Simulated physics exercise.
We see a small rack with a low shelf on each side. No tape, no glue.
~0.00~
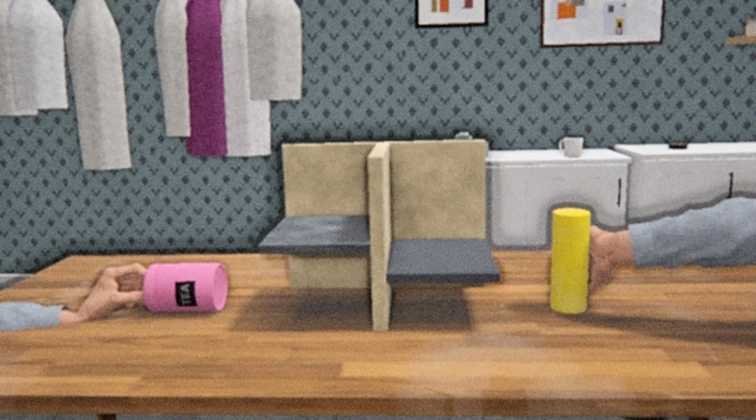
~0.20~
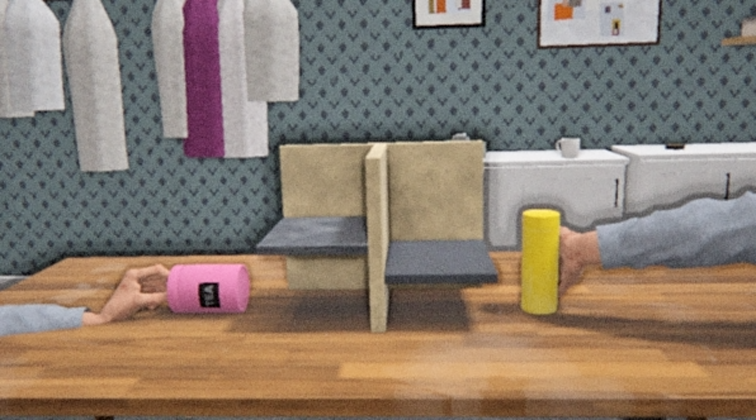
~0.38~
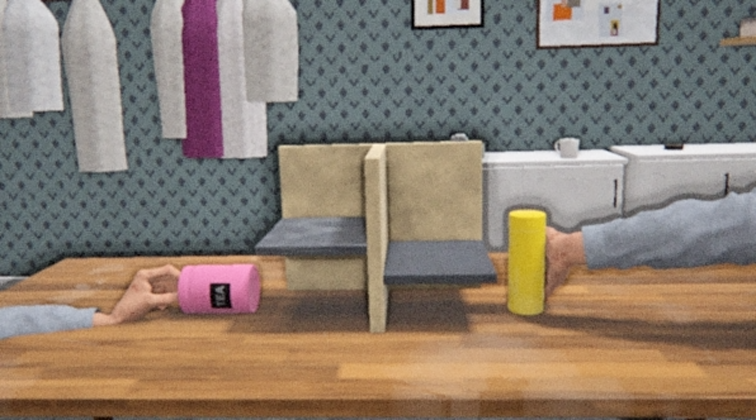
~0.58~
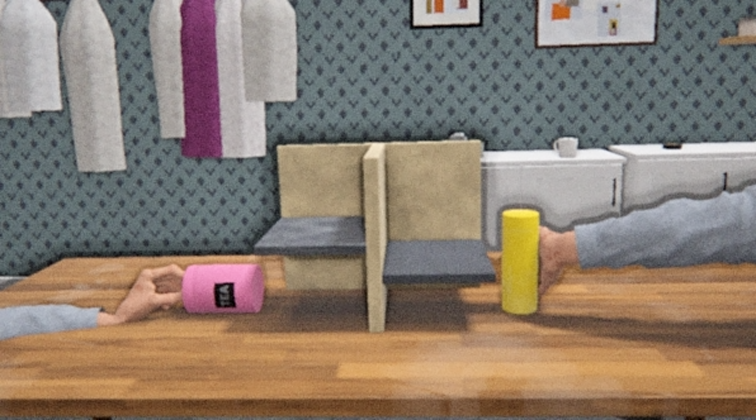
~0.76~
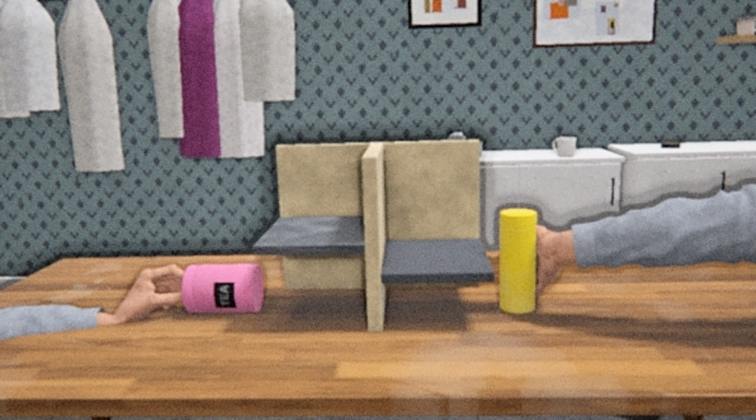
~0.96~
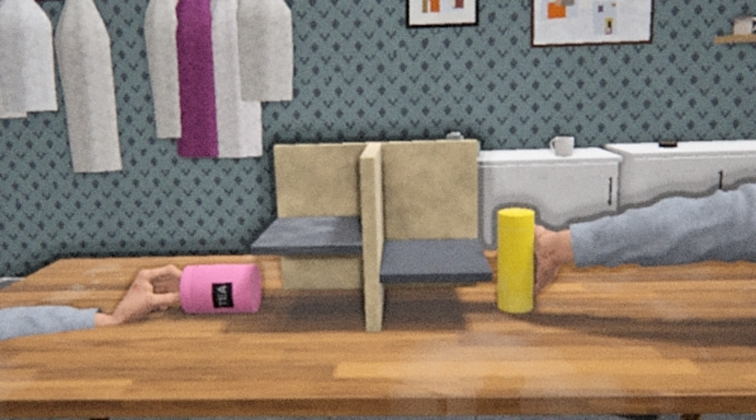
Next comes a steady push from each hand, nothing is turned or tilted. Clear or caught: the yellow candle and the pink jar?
Here the yellow candle catches on the edge and the pink jar slides in.
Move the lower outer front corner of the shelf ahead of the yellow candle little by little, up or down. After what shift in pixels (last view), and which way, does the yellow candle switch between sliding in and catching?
About 56 pixels up.
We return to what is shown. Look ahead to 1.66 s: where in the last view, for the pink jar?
Roughly at (296, 288).
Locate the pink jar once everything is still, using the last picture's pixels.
Around (311, 288).
By 1.22 s, yellow candle stopped at the opening near (502, 261); pink jar sliding up to the opening near (237, 289).
By 1.46 s, yellow candle stopped at the opening near (502, 261); pink jar part of the way in near (269, 288).
By 1.66 s, yellow candle stopped at the opening near (502, 261); pink jar part of the way in near (296, 287).
When it is over (2.2 s), the yellow candle is too tall, near (502, 261); the pink jar clears the shelf, near (311, 288).
